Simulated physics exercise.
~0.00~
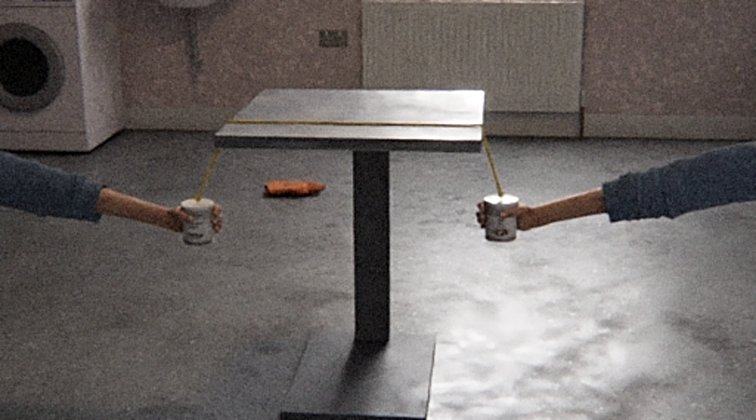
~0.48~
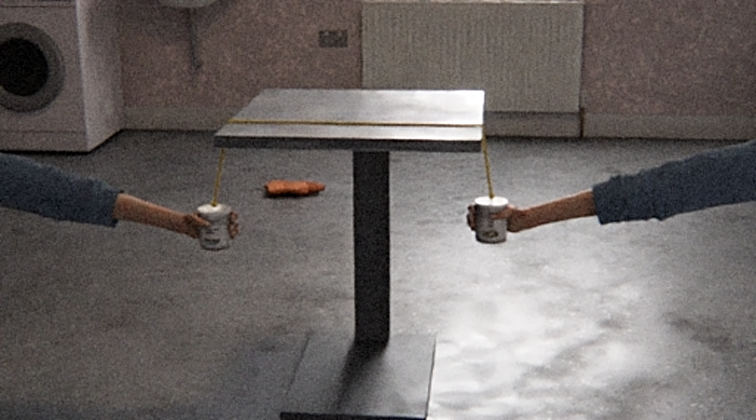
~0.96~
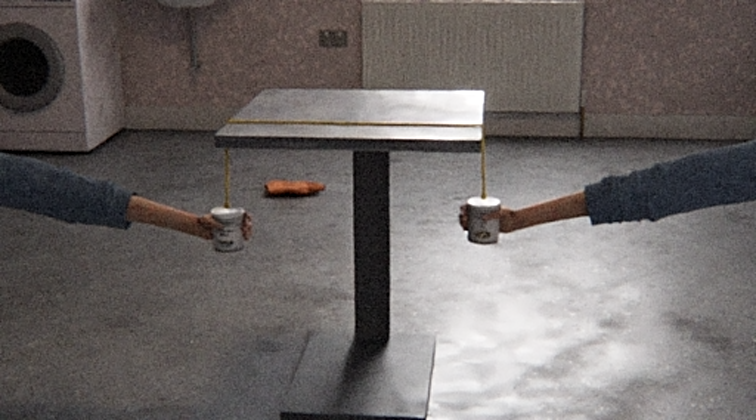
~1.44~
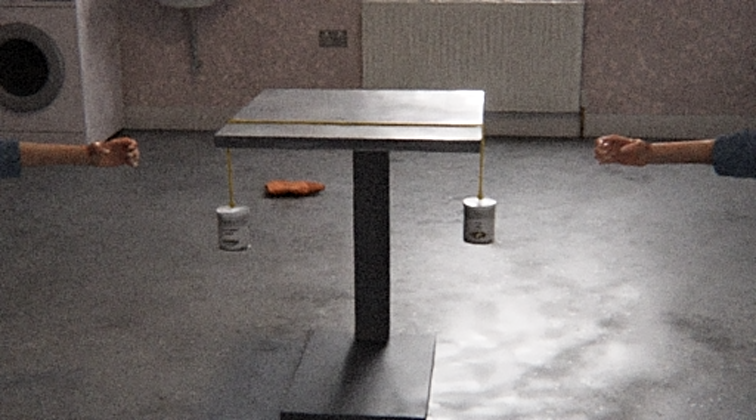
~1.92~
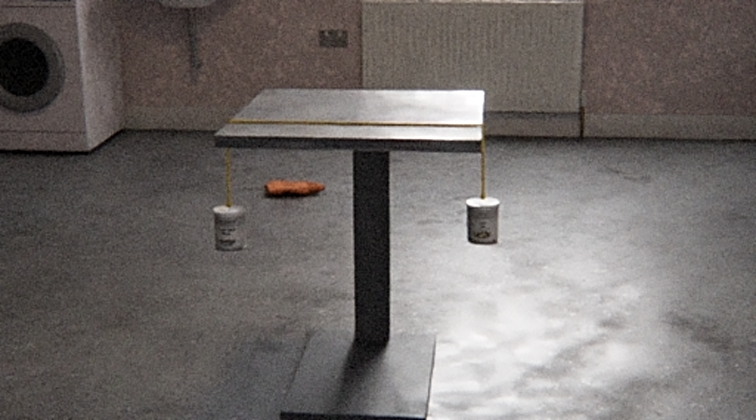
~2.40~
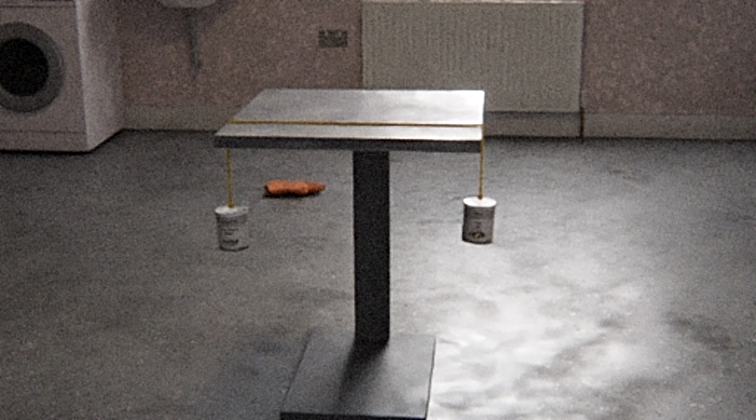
Two hands held white tins on either end of a yellowish shoelace draped over a dark table, moved them inward, then let go and drew back out of view. The tins stayed hanging at the same heights, one on each side.
